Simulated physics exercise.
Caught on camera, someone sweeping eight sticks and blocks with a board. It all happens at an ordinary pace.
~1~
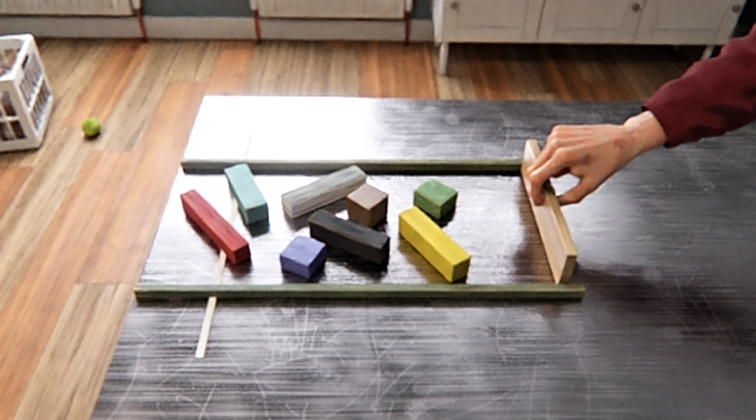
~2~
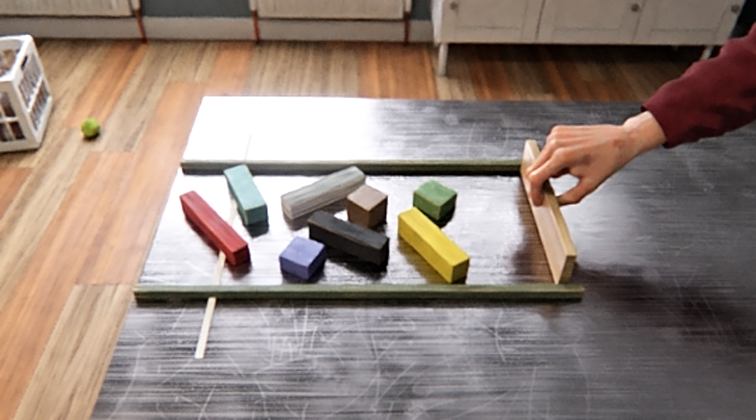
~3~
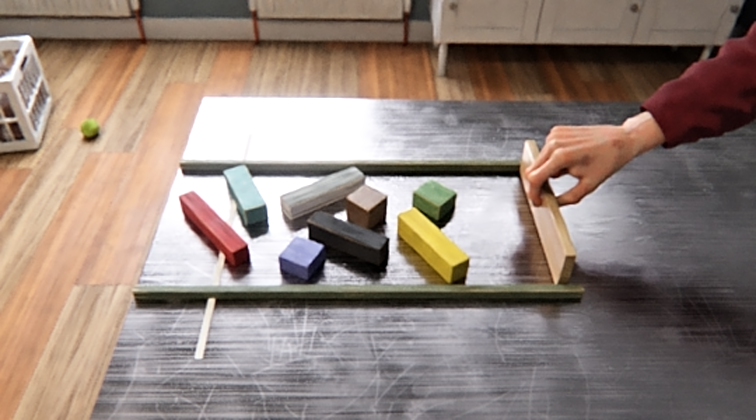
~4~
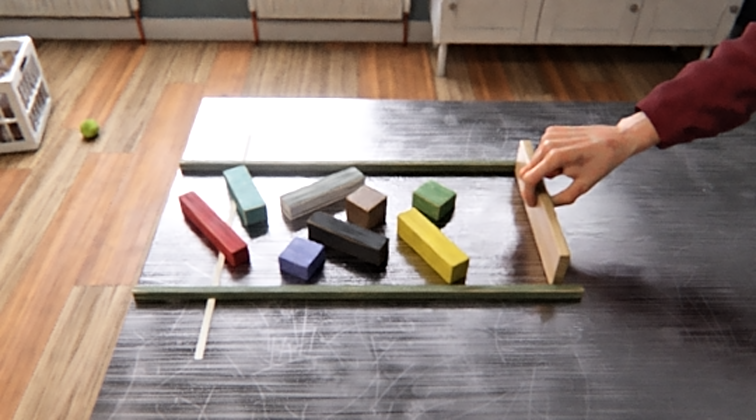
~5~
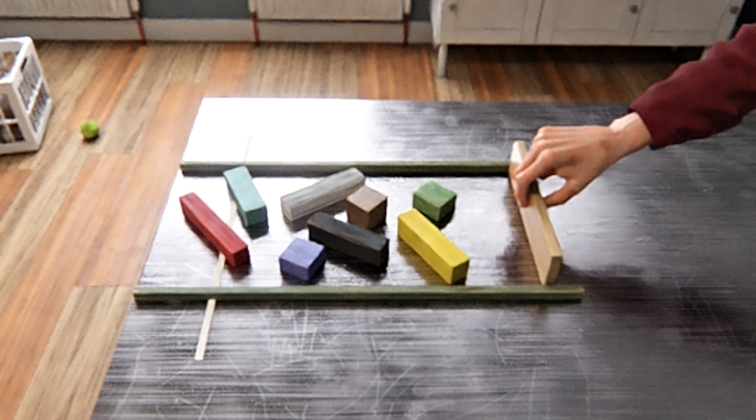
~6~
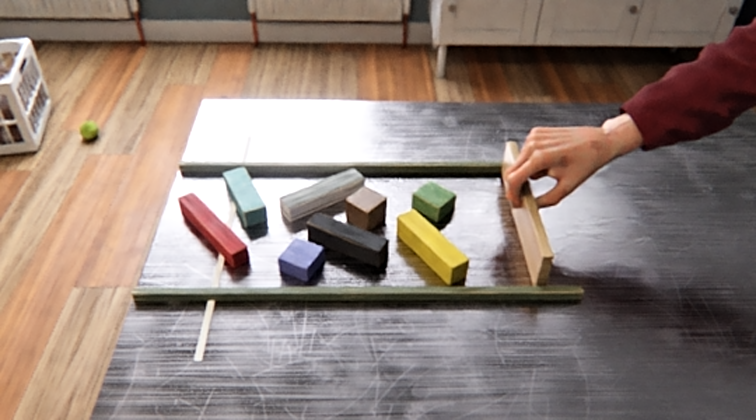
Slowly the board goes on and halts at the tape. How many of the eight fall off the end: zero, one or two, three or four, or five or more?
The number that fall off is one or two.
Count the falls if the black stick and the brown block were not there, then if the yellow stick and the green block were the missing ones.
It would be 2 and 0.
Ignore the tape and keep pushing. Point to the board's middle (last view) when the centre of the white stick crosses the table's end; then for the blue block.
About (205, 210), and (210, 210) for the other.
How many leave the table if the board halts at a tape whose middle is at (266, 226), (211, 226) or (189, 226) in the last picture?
The counts: 0, 2 and 6.
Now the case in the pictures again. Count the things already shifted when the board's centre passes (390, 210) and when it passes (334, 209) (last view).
At the one place 4, at the other 7.
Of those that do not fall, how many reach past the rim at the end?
3 of them.
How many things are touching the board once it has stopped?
The number is 3.
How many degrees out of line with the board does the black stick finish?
Roughly 35° out of line.
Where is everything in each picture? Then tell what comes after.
Red stick (214, 225); turquoise bar (247, 193); blue block (303, 256); board (546, 207); tape (230, 223), in the first picture.
Turquoise bar (246, 193); yellow stick (432, 244), in the second picture.
Blue block (302, 257); black stick (348, 237), in the third picture.
Red stick (213, 226); white stick (323, 192), in the fourth picture.
Turquoise bar (246, 195); brown block (367, 208), in the fifth picture.
Red stick (213, 228); turquoise bar (245, 196); blue block (302, 259); board (524, 210); tape (229, 226), in the sixth picture.
Soon after, none off yet; red stick at rest near (213, 228); turquoise bar at rest near (245, 196); blue block at rest near (302, 259).
Then, none off yet; red stick at rest near (213, 228); turquoise bar moved a little near (223, 196); blue block moved about its own width near (256, 269).
At rest, the number that fall off is one or two; fallen, turquoise bar and red stick.
